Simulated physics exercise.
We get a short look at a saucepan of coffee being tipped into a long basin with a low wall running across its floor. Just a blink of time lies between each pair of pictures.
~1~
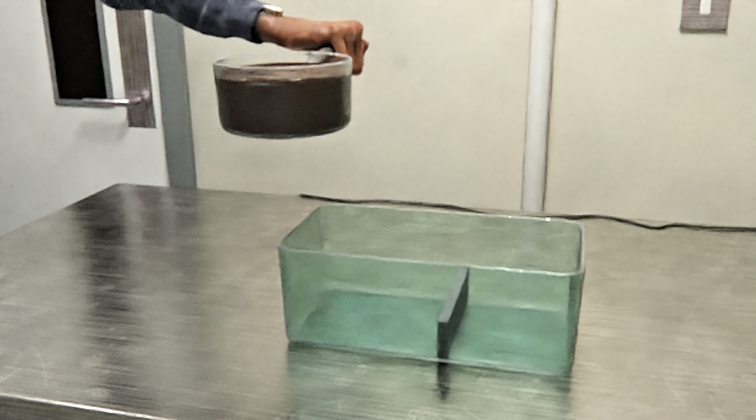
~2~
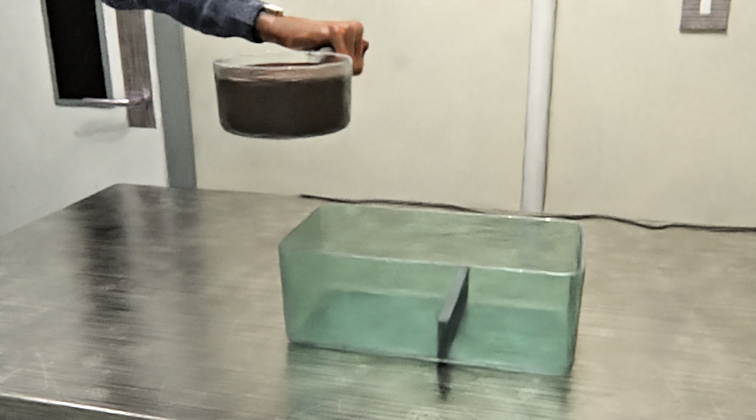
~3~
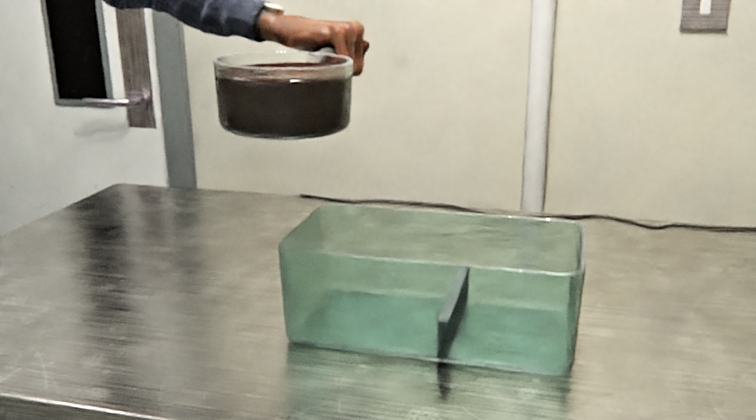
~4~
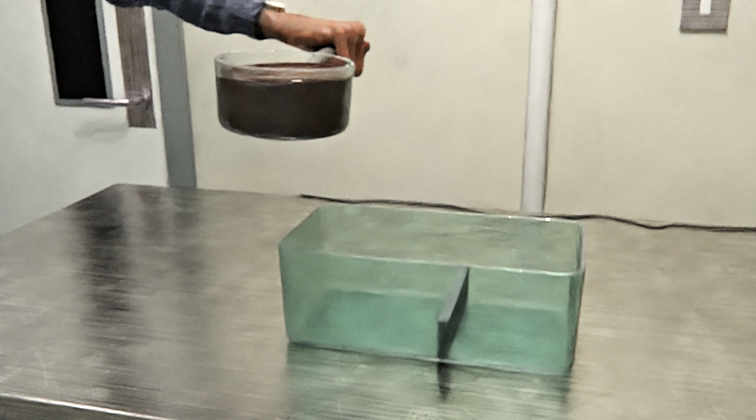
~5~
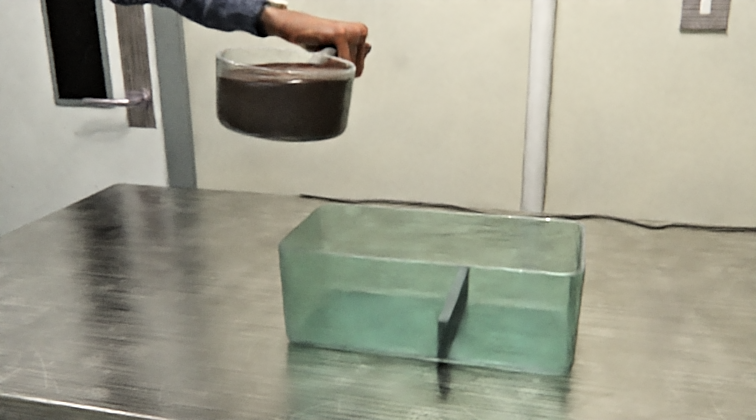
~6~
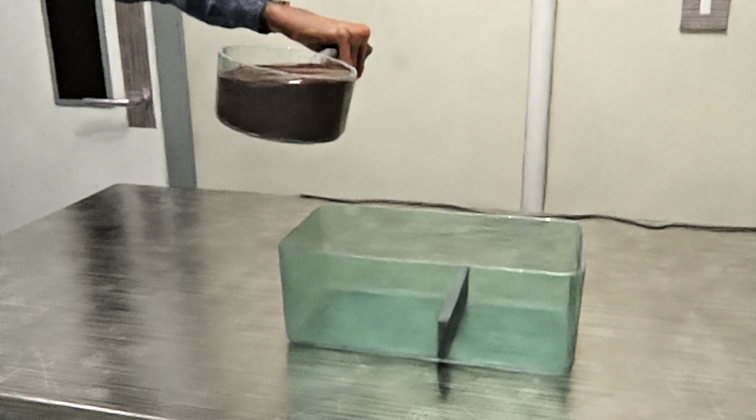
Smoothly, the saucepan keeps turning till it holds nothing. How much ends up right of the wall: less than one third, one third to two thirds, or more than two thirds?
Low band.
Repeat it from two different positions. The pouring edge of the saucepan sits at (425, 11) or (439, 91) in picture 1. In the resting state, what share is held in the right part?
The first start yields 75 per cent, the second 75 per cent.
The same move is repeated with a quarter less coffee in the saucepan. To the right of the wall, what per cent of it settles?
Roughly 5 in a hundred.
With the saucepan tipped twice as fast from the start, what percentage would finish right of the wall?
It comes to about 15 per cent.
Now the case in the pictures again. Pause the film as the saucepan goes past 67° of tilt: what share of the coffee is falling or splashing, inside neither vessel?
35 %.
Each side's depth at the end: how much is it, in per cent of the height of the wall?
About 80 per cent on the left and 10 per cent on the right.
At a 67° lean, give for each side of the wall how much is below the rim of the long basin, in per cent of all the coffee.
20 % left, 0 % right.
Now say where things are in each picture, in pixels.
In the first frame, it leans 0°; its right rim is at (348, 63); the coffee meets the walls at (227, 69) and (347, 72); the long basin's rim runs from (301, 225) to (584, 248); the wall's top is at (455, 293).
In the second frame, it leans 0°; its right rim is at (348, 63); the coffee meets the walls at (227, 69) and (347, 72).
In the third frame, it leans 2°; its right rim is at (349, 65); the coffee meets the walls at (227, 69) and (348, 73).
In the fourth frame, it leans 4°; its right rim is at (350, 68); the coffee meets the walls at (227, 69) and (350, 74).
In the fifth frame, it leans 7°; its right rim is at (351, 72); the coffee meets the walls at (228, 69) and (351, 74).
In the sixth frame, it leans 11°; its right rim is at (353, 77); the coffee meets the walls at (228, 69) and (352, 74).
A moment on, the saucepan is tipped part way and 47 per cent is still to pour, 20 is left of the wall and 0 right of it.
Next, the saucepan is tipped right over and 5 per cent is still to pour, 86 is left of the wall and 2 right of it.
Then the saucepan is tipped right over and 0 per cent is still to pour, 94 is left of the wall and 5 right of it.
Later the saucepan is tipped right over and 0 per cent is still to pour, 93 is left of the wall and 6 right of it.
In the end 93 per cent lies left of the wall, 6 right of it and 1 outside.
